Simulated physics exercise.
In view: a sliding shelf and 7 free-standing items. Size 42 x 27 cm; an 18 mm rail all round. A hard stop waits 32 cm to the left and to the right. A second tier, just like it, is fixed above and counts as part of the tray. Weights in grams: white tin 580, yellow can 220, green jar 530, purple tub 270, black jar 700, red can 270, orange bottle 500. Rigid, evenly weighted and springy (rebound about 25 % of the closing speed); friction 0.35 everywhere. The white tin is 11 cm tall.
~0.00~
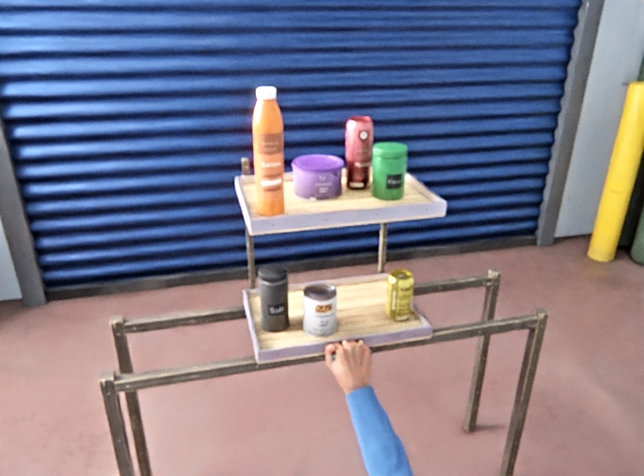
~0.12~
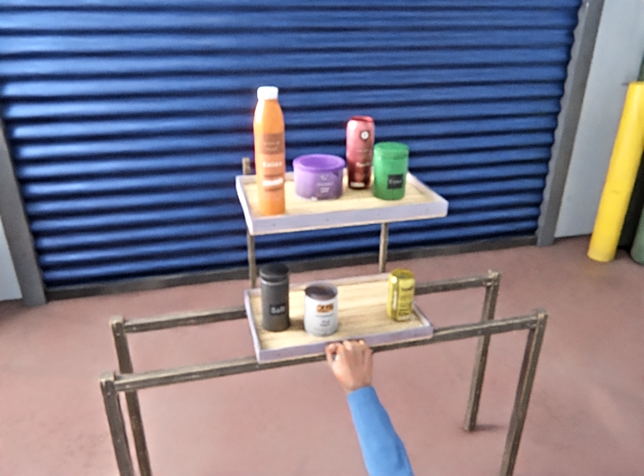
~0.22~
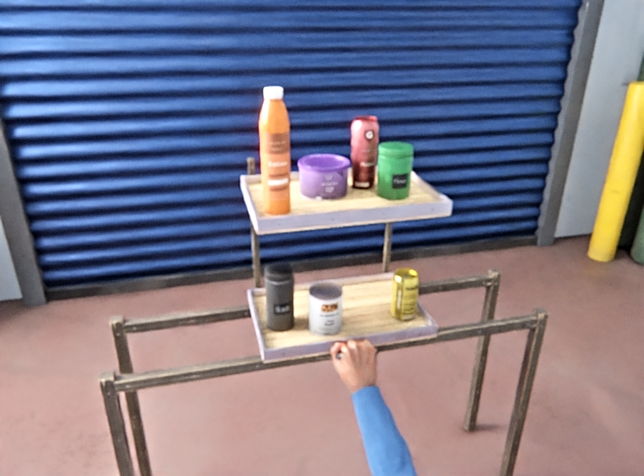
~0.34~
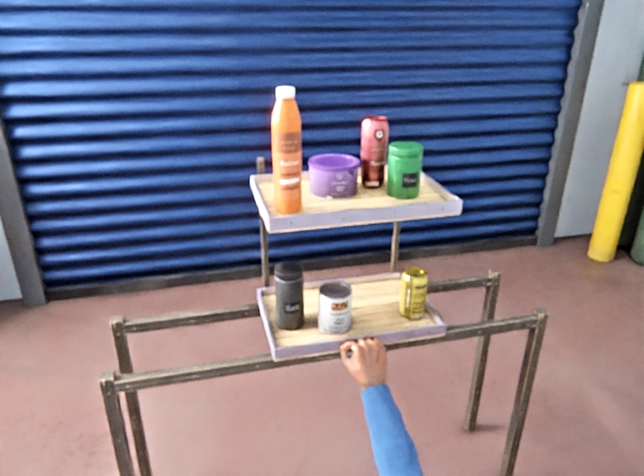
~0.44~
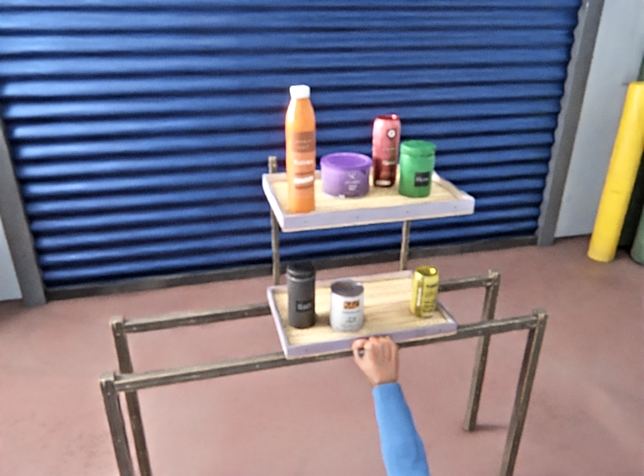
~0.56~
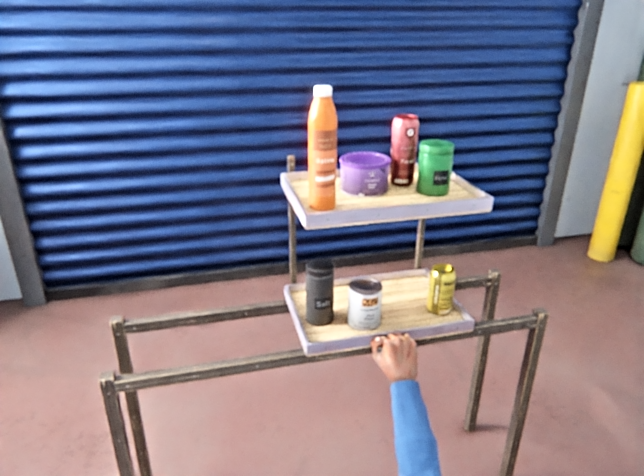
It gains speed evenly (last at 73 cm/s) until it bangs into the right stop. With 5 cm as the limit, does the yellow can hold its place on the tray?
The yellow can keeps its place.
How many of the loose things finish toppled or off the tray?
1 of them.
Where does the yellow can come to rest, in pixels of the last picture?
Around (513, 280).
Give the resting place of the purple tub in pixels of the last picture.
Near (467, 165).
By 0.96 s, tray moved 32 cm right; yellow can tilted 10° near (517, 278); orange bottle tilted 3°; red can 3 cm from its spot.
By 1.06 s, tray moved 32 cm right; yellow can tilted 18° near (520, 277); orange bottle tilted 19°; green jar tilted 3°.
By 1.26 s, tray moved 32 cm right; yellow can tilted 5° near (511, 280); orange bottle tilted 70°; purple tub 7 cm from its spot.
When it is over (1.8 s), lying over on the tray, orange bottle; not toppled but over 5 cm from the start, white tin, purple tub, black jar and red can; the other 2 within 5 cm of the start. End places, in pixels of the last picture, yellow can near (513, 281).
